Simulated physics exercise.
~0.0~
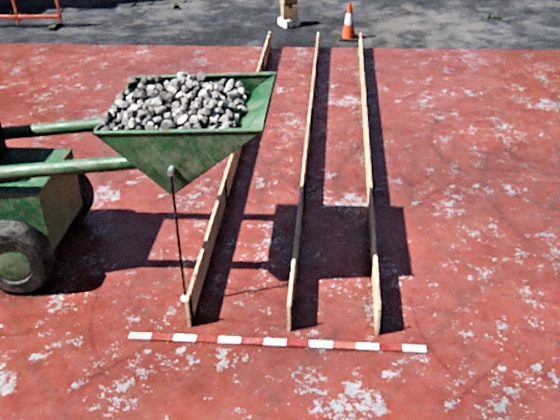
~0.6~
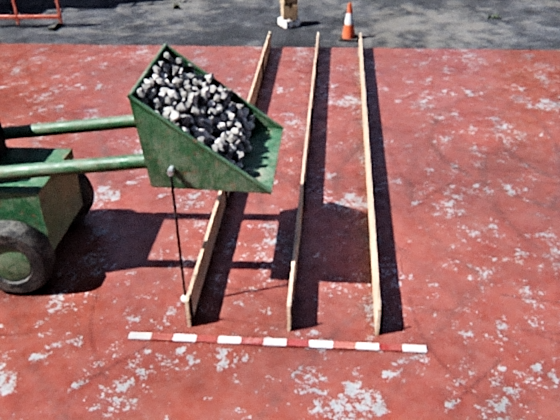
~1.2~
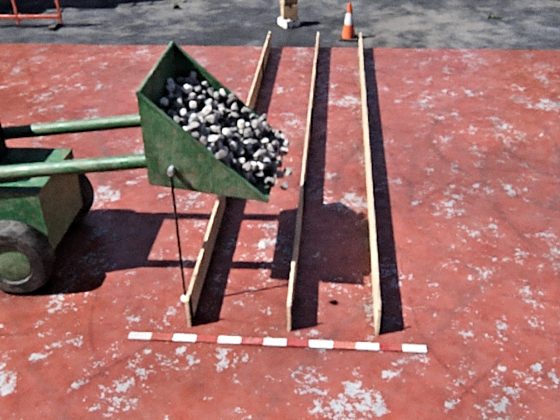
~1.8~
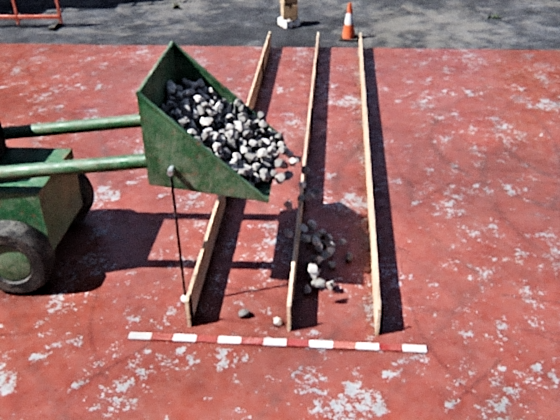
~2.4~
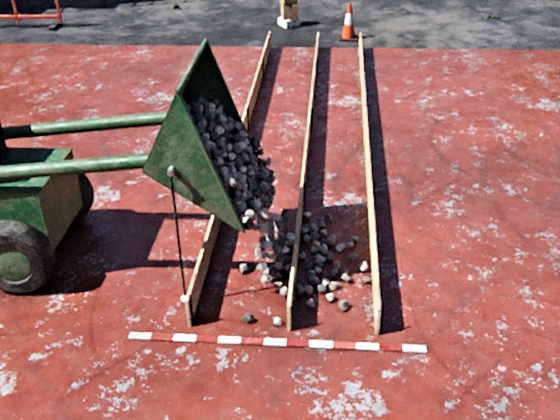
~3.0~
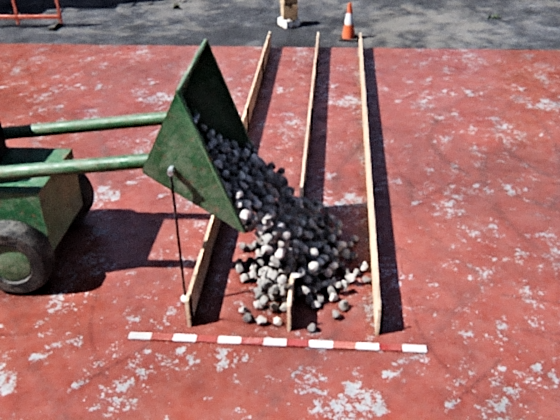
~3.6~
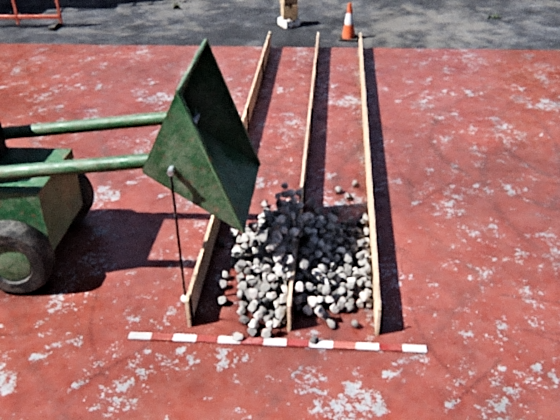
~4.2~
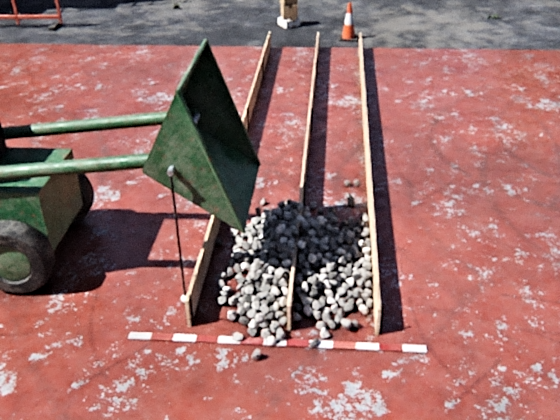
On red ground, a green loader tips grey stones rightward into a pile between wooden planks.
